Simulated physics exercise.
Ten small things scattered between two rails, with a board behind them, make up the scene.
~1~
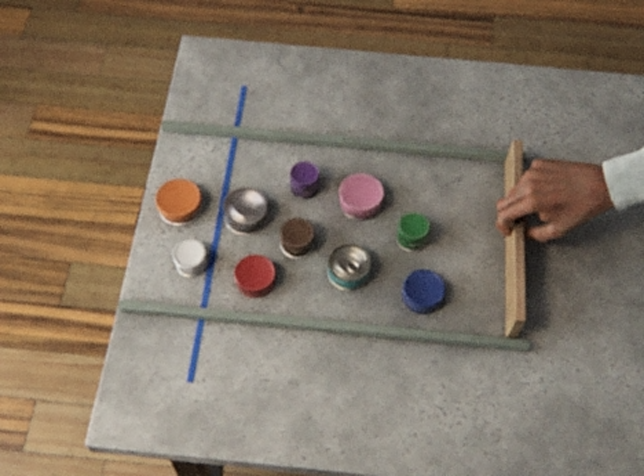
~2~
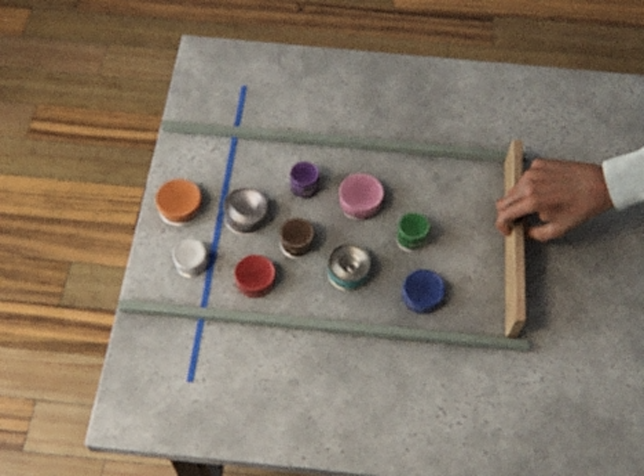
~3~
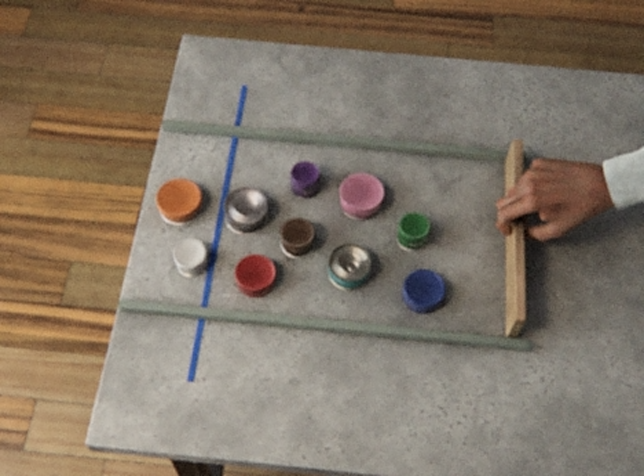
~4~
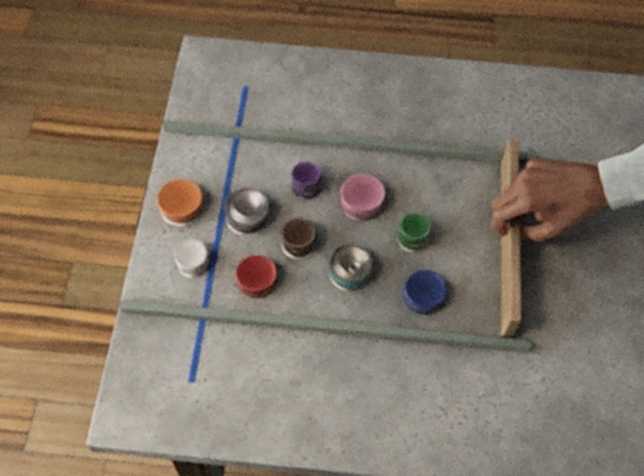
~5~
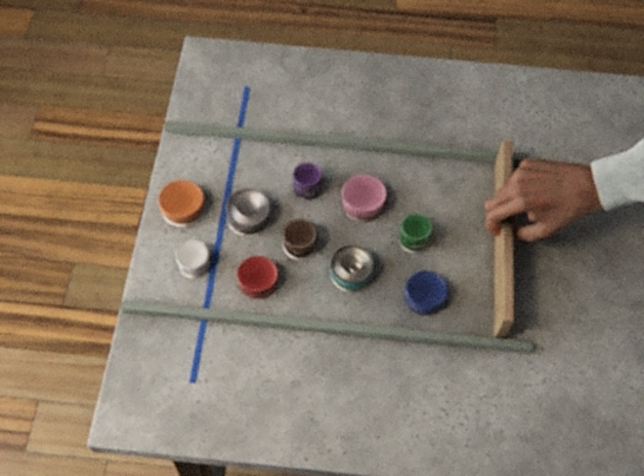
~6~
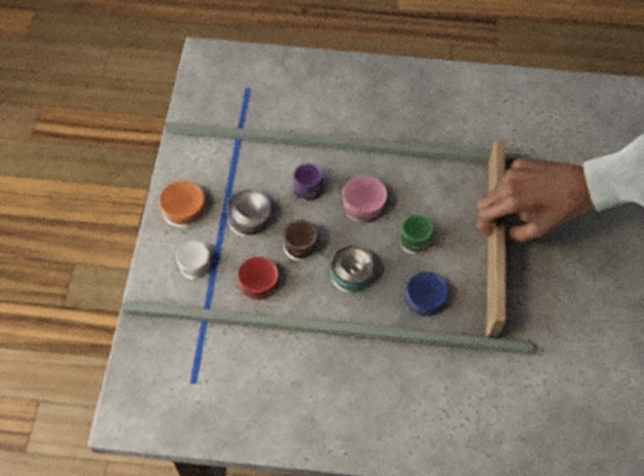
Hand sliding a wooden board slightly left between two rails, while the scattered colourful little pots near blue tape stay still.
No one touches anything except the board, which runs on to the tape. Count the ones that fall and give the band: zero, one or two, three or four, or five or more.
Band: One or two.
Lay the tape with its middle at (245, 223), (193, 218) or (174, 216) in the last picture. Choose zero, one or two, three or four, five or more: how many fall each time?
Lab note - count per position: Not one; three to four; five or more.
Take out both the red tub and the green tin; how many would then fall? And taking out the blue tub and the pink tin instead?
Counts - first: 1; second: 0.
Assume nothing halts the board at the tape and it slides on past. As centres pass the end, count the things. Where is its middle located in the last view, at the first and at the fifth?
At the first moment about (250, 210), at the next about (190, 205).
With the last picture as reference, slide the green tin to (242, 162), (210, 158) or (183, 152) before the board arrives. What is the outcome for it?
Lab note - green tin, per position: Is safe; is safe; is safe.
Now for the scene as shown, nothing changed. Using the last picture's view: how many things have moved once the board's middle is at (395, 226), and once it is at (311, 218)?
The first number is 3, the next one 8.
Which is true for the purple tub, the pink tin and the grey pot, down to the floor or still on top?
Final state: Purple tub still on, pink tin still on, grey pot still on.
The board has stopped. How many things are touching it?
At rest, 4 are in contact.
Soon after, none off yet; orange tin at rest near (183, 204); white pot at rest near (194, 260); grey pot at rest near (249, 213).
After that, none off yet; orange tin displaced a little near (161, 201); white pot displaced about its own width near (170, 255); grey pot displaced about its own width near (206, 197).
In the end, the number that fall off is one or two; gone, orange tin.
